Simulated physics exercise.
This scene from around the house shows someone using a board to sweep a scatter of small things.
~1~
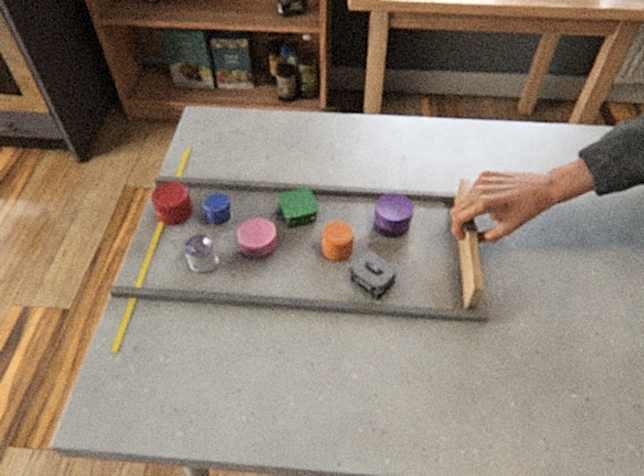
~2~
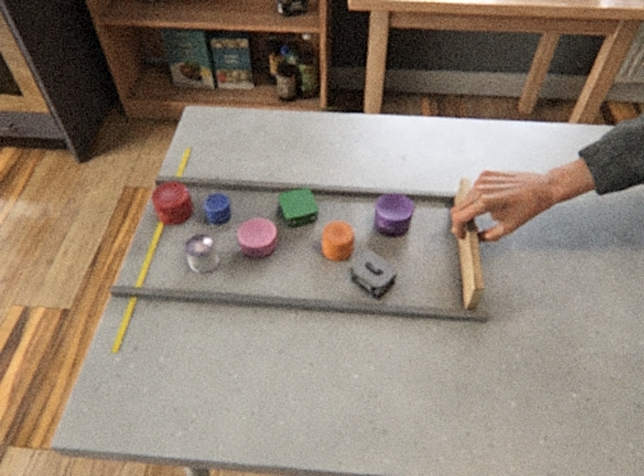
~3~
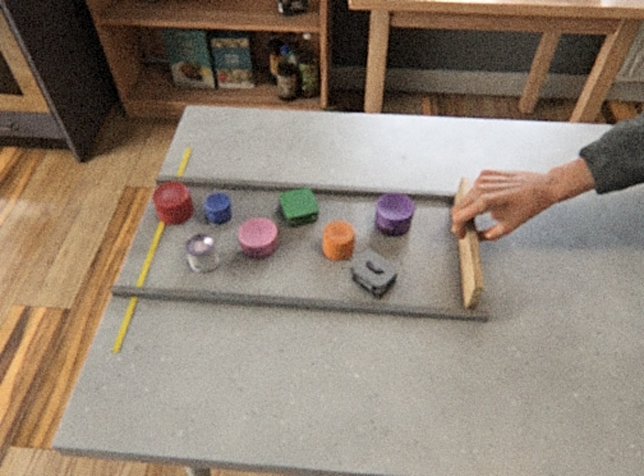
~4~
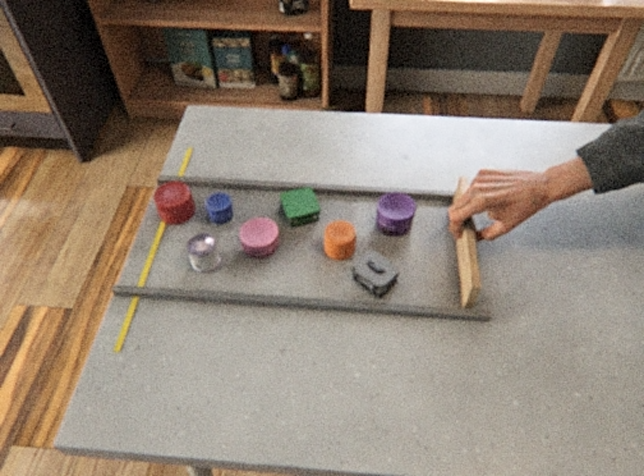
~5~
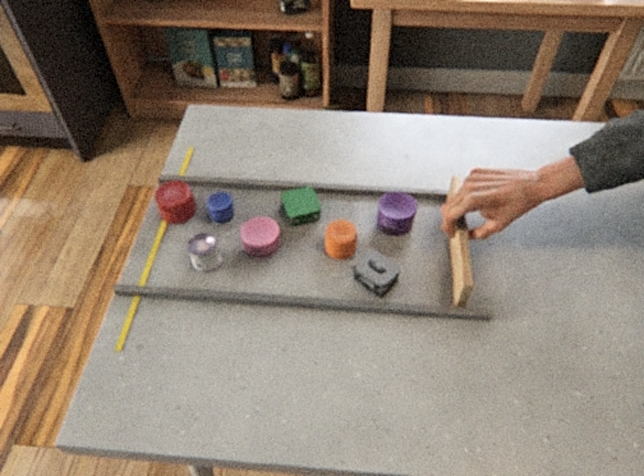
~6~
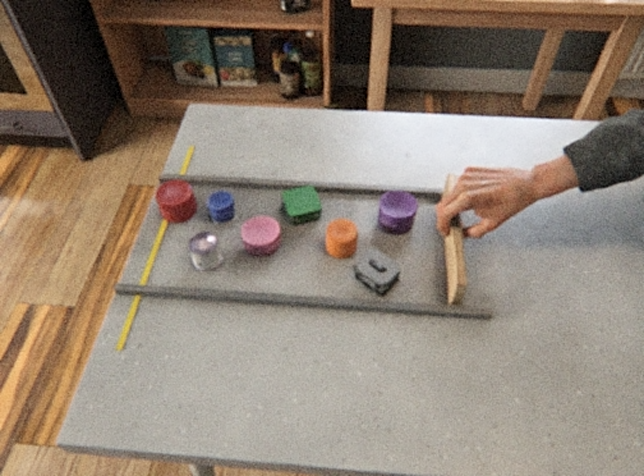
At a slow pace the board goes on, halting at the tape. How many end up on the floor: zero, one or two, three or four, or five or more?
Those that leave the table: Five at the least.
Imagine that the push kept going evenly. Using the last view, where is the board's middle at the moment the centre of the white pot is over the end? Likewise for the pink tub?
(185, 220) and (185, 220), roughly.
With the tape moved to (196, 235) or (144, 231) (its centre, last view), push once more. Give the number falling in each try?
The first gives 1 and the second gives 8.
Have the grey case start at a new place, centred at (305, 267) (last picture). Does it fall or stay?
Placed like that, the grey case is fine.
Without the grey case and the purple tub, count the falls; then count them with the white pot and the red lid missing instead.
In the first try 3, in the other 3.
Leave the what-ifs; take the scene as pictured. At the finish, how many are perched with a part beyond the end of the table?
It totals 3.
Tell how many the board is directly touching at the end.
3 in contact.
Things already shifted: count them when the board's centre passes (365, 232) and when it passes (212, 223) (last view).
Counting first: 2, next 8.
Soon after, none off yet; red lid at rest near (177, 201); white pot at rest near (206, 251); blue pot at rest near (222, 208).
Then, none off yet; red lid moving near (168, 201); white pot moved about its own width near (184, 262); blue pot moved about its own width near (193, 214).
At rest, the number that fall off is five or more; fallen, green case, pink tub, blue pot, white pot and red lid.
